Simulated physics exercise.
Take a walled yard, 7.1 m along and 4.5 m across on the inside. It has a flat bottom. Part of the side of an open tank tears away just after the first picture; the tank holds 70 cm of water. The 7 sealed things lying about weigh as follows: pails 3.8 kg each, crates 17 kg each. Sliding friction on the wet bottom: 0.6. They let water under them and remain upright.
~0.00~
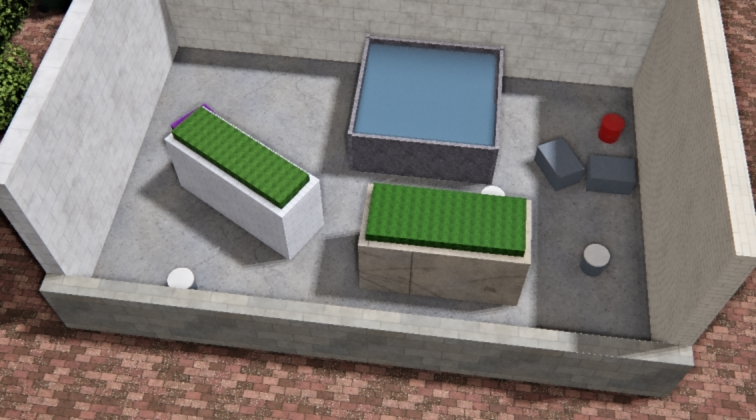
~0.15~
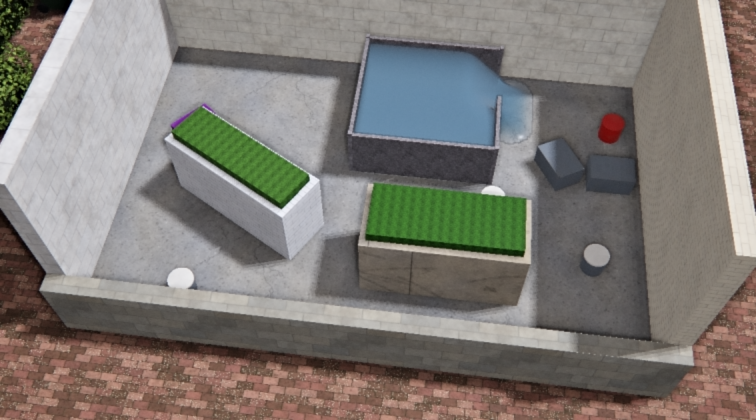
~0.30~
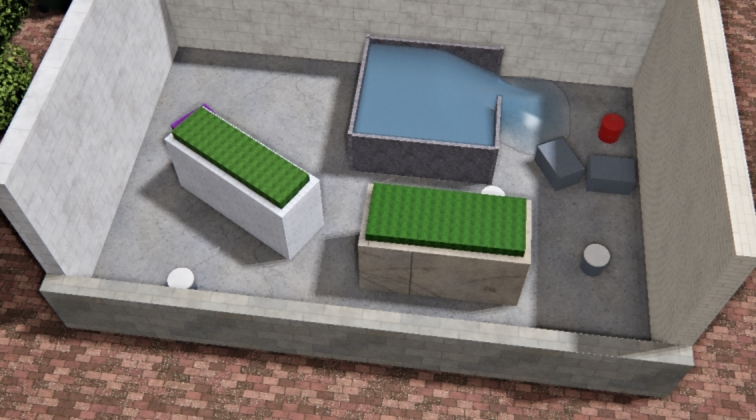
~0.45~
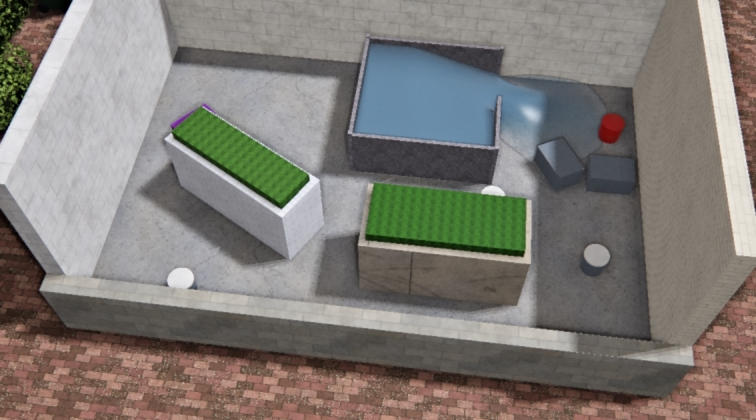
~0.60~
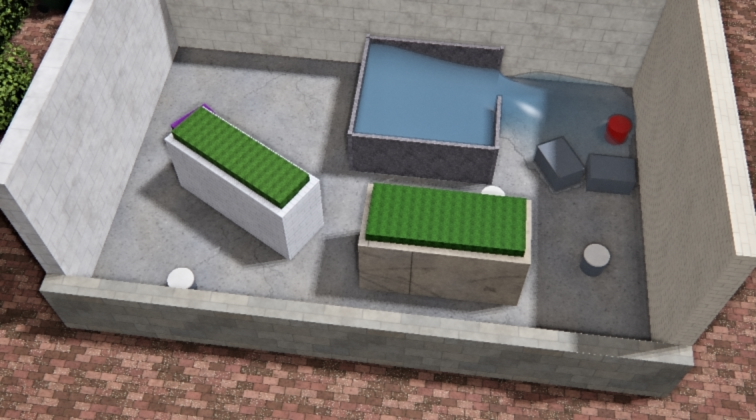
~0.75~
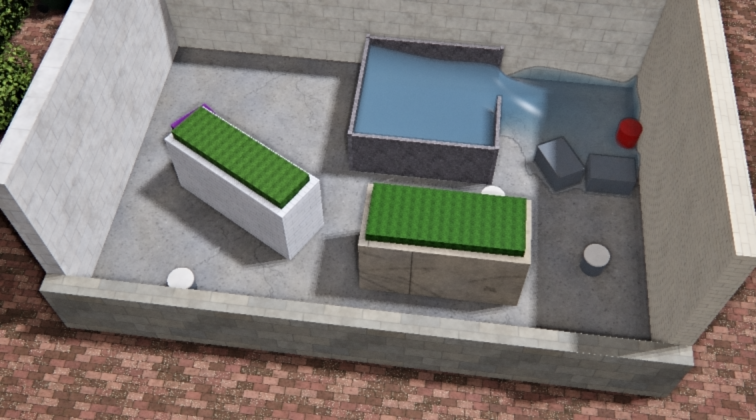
Water poured out through the right side of a tank in a walled yard and spread across the floor to the right, then pushed the red pail a short way toward the right wall.
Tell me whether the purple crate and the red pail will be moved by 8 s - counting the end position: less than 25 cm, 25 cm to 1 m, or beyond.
Final positions: The purple crate stays near its start, the red pail lands far from its start.
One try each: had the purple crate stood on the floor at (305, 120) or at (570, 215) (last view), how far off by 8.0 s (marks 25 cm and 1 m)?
From the first spot it does not really budge, and from the second it goes a long way.
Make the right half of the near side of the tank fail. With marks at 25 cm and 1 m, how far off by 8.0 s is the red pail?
From there, the red pail gets swept far.
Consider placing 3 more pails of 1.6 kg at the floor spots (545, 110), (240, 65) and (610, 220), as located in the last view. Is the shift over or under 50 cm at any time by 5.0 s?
Answers, first to last: Exceeding, not exceeding, exceeding.
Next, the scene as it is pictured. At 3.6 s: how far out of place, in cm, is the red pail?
Displacement near 350 cm.
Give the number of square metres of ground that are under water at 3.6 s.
Around 16 m2 of it.
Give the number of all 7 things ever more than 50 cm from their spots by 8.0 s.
By my count, 6.
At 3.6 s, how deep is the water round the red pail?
Somewhere close to 25 cm.
After 1.6 s the purple crate is near (196, 122), 0.0 m from its start, aground; the red pail is near (626, 164), 0.9 m from its start, afloat; 1 afloat.
After 3.6 s the purple crate is near (196, 122), 0.0 m from its start, aground; the red pail is near (524, 320), 3.6 m from its start, afloat; 3 afloat.
After 5.6 s the purple crate is near (196, 122), 0.0 m from its start, aground; the red pail is near (186, 246), 6.2 m from its start, aground; 3 afloat.
After 8.0 s the purple crate is near (198, 117), 0.1 m from its start, aground; the red pail is near (148, 159), 6.5 m from its start, afloat; 6 afloat.
